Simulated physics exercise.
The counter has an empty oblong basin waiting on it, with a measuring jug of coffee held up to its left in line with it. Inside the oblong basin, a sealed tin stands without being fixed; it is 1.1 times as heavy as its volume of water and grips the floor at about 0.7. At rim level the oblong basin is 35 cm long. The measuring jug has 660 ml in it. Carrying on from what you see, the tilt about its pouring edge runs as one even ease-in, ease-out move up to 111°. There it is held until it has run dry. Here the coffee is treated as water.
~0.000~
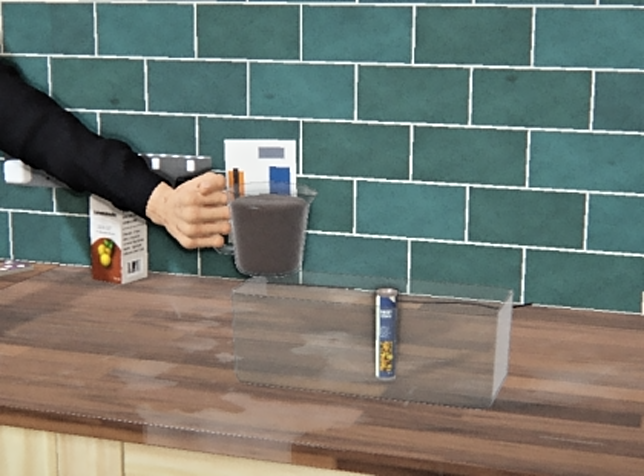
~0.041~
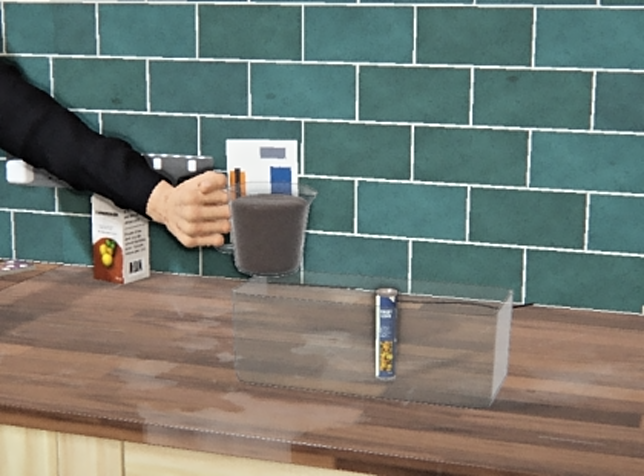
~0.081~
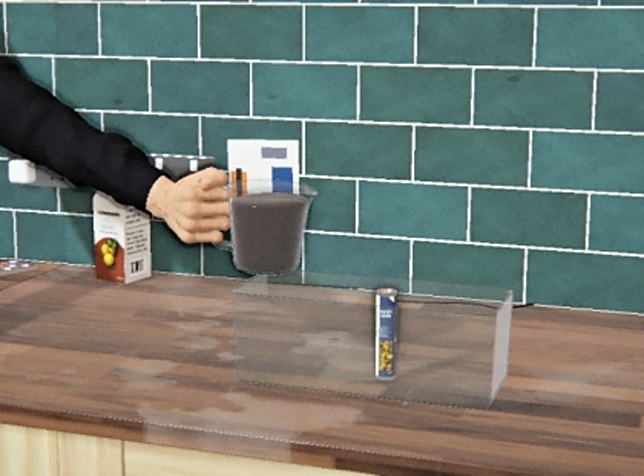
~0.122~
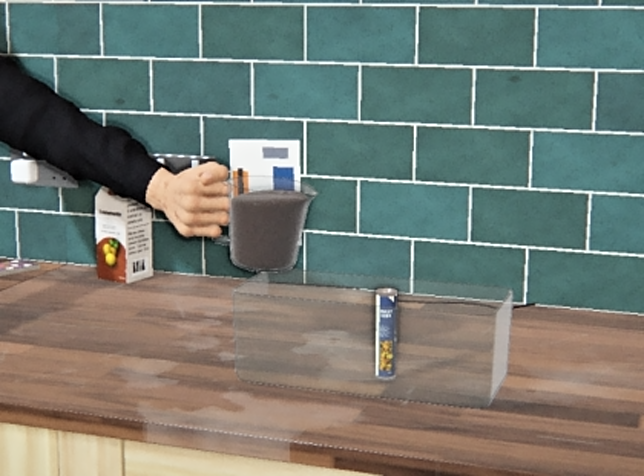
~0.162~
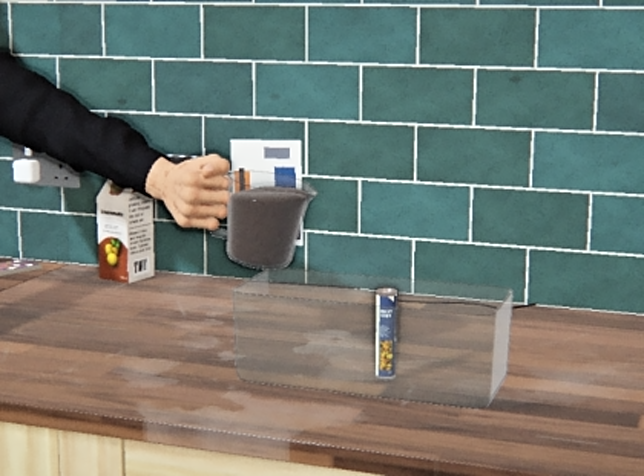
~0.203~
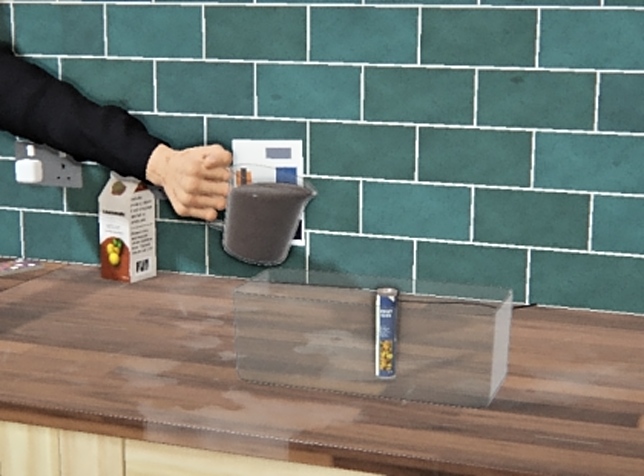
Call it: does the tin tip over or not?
It tips over.
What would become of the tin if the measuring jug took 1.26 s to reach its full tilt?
So the tin will tip over.
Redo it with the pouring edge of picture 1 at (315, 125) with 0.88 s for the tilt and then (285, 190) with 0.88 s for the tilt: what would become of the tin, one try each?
Try 1: Still standing; try 2: Tipped over.
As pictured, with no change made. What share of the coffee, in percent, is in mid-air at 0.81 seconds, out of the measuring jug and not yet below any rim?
About 34 per cent.
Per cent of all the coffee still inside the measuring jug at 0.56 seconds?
Roughly 72 per cent.
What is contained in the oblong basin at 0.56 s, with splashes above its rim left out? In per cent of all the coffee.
Roughly 3 percent of it.
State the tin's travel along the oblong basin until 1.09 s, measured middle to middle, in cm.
Near 8 cm.
Then, 0.56 s in, the tilt is 78° and 73 per cent is still to pour; the tin stands where it began.
Then, 0.81 s in, the tilt is 110° and 12 per cent is still to pour; the tin leans 53°.
Then, 1.09 s in, the tilt is 111° and 0 per cent is still to pour; the tin lies on its side.
Then, 1.38 s in, the tilt is 111° and 0 per cent is still to pour; the tin lies on its side.
Finally, the tin lies on its side.
